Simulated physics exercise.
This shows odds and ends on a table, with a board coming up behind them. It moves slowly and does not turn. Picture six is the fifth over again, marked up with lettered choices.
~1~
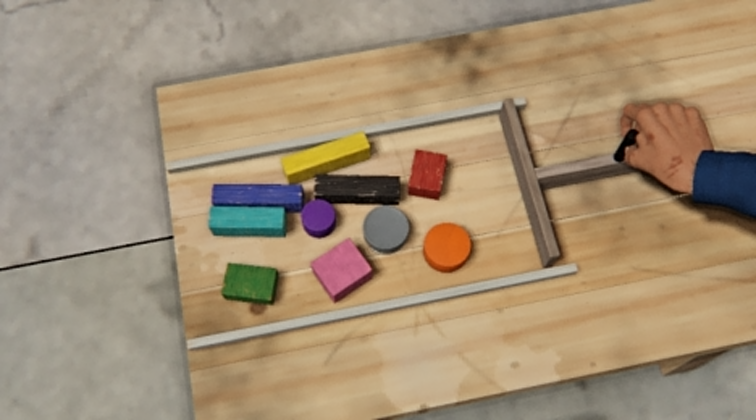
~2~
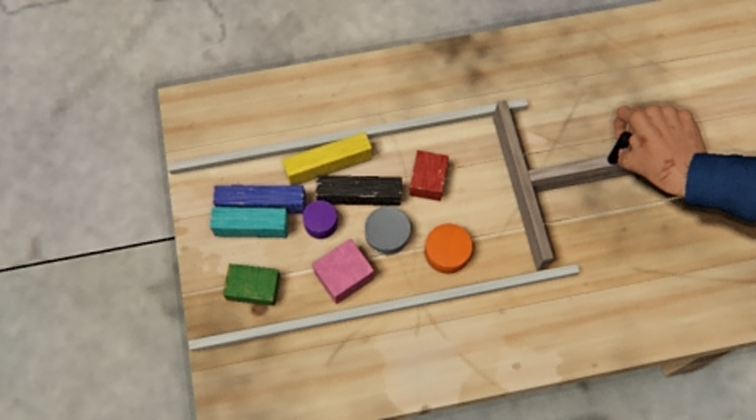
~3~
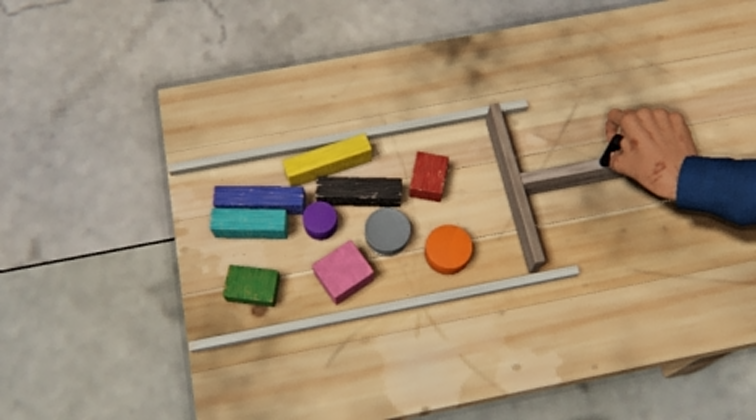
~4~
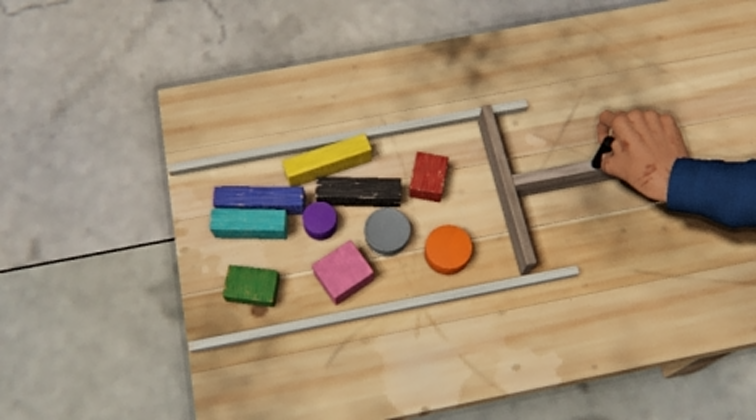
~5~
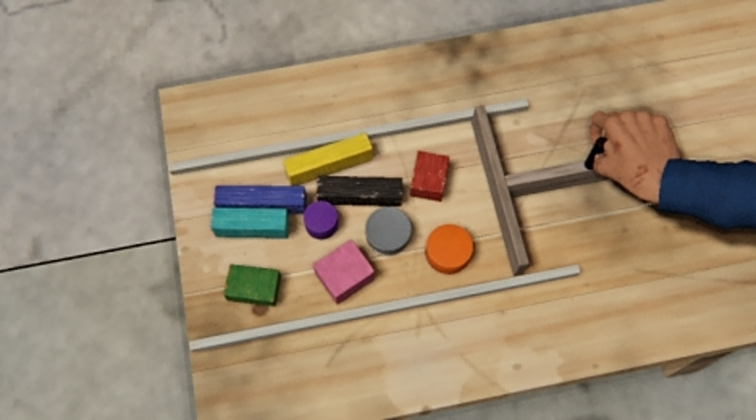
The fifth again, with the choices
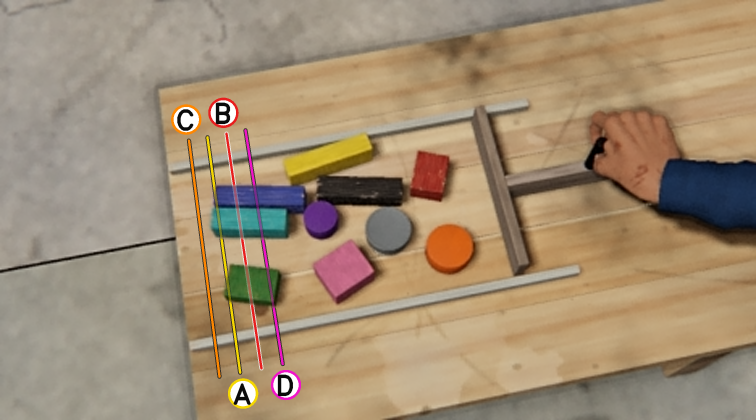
To begin with, a hand at the right grips the handle of a wooden T-shaped board, which stands to the right of colourful blocks, bars and round pieces on a wooden table. The hand then slides the board slowly leftward between two pale rails, narrowing the gap while the pieces stay still.
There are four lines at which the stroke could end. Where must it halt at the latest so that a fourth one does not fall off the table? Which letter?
As far as mark D.
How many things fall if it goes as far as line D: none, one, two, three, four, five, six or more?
Three.
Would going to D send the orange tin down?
No.
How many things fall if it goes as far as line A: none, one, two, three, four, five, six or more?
Six or more.
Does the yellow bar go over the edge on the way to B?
No.
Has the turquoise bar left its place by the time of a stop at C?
Yes.
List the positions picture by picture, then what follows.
The first frame shows yellow bar (326, 158); green block (250, 284); blue bar (258, 199).
The second frame shows board (525, 177); orange tin (448, 249).
The third frame shows board (517, 179); red block (429, 177).
The fourth frame shows board (508, 181); pink block (344, 273).
The fifth frame shows board (501, 182); grey tin (388, 232); yellow bar (328, 160); green block (253, 285).
On the copy, A at (223, 248); B at (243, 244); C at (203, 252); D at (263, 241).
On D. First, board (416, 198); blue bar (241, 201); orange tin (399, 262).
Then, board (331, 214); blue bar (156, 202); green block (219, 287).
Finally, board (263, 227); turquoise bar over the edge; green block over the edge; three fallen.
By contrast, A drops seven; B drops five; C drops seven.
